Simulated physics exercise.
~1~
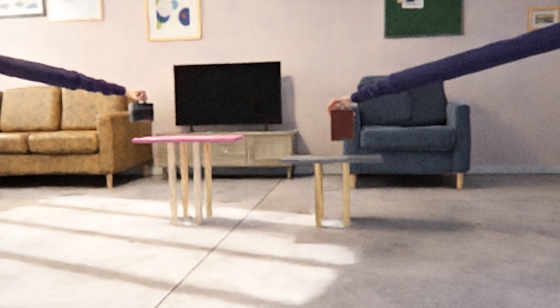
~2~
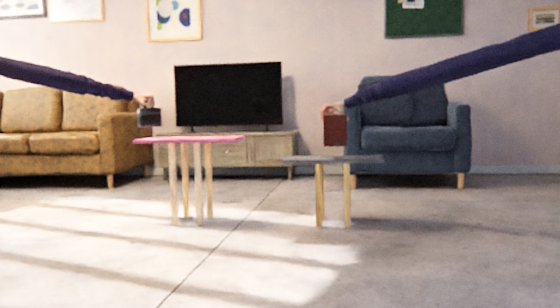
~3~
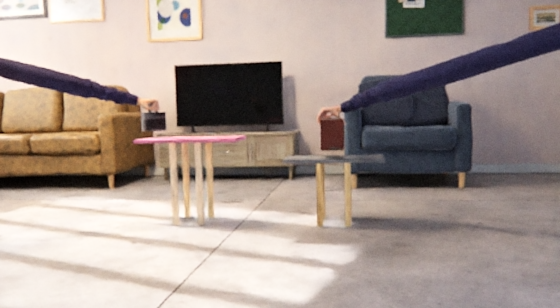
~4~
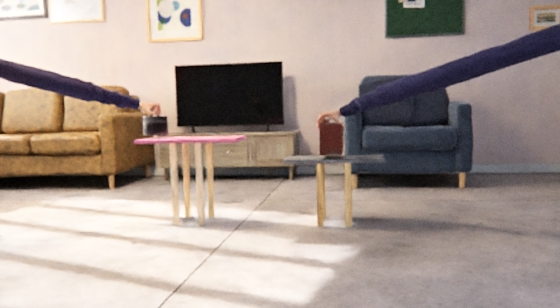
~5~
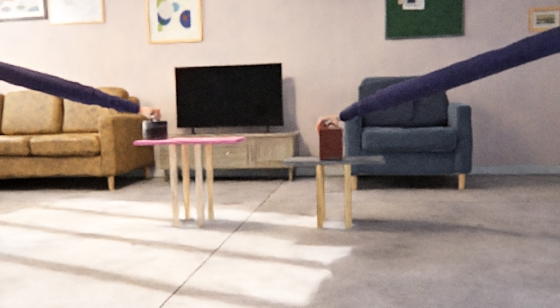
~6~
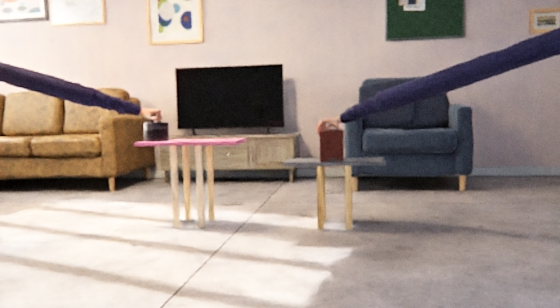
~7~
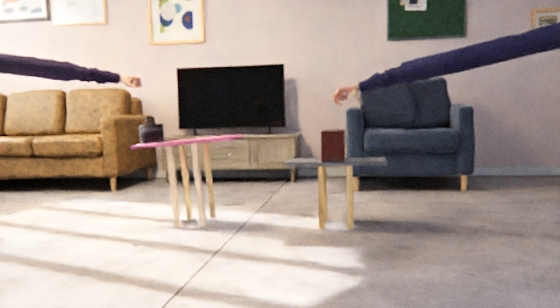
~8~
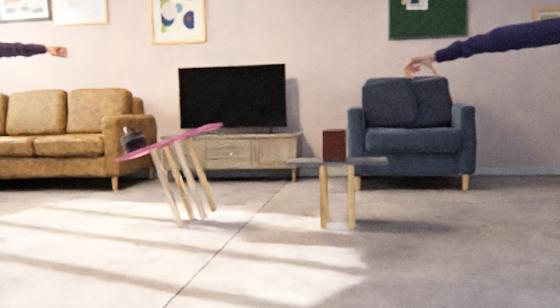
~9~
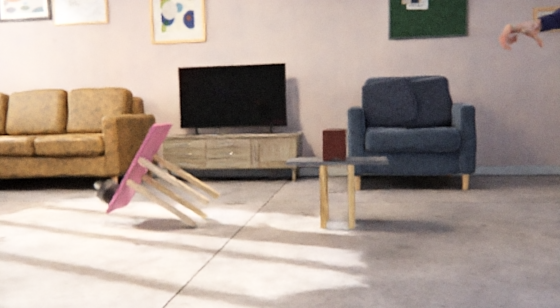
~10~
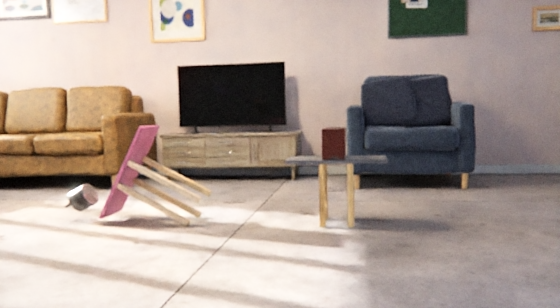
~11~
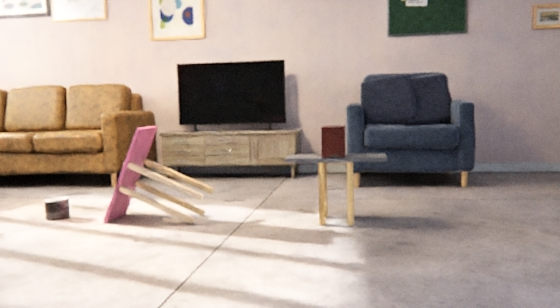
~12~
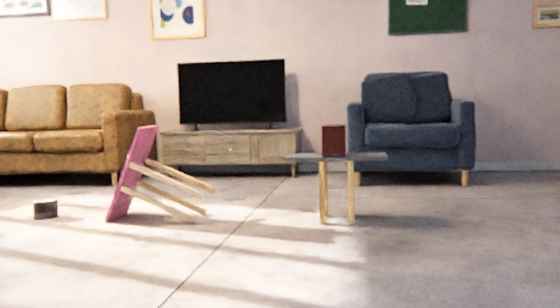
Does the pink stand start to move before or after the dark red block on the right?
The pink stand starts to move after the dark red block. The block is already being lowered by a hand toward the grey table while the stand is still upright.
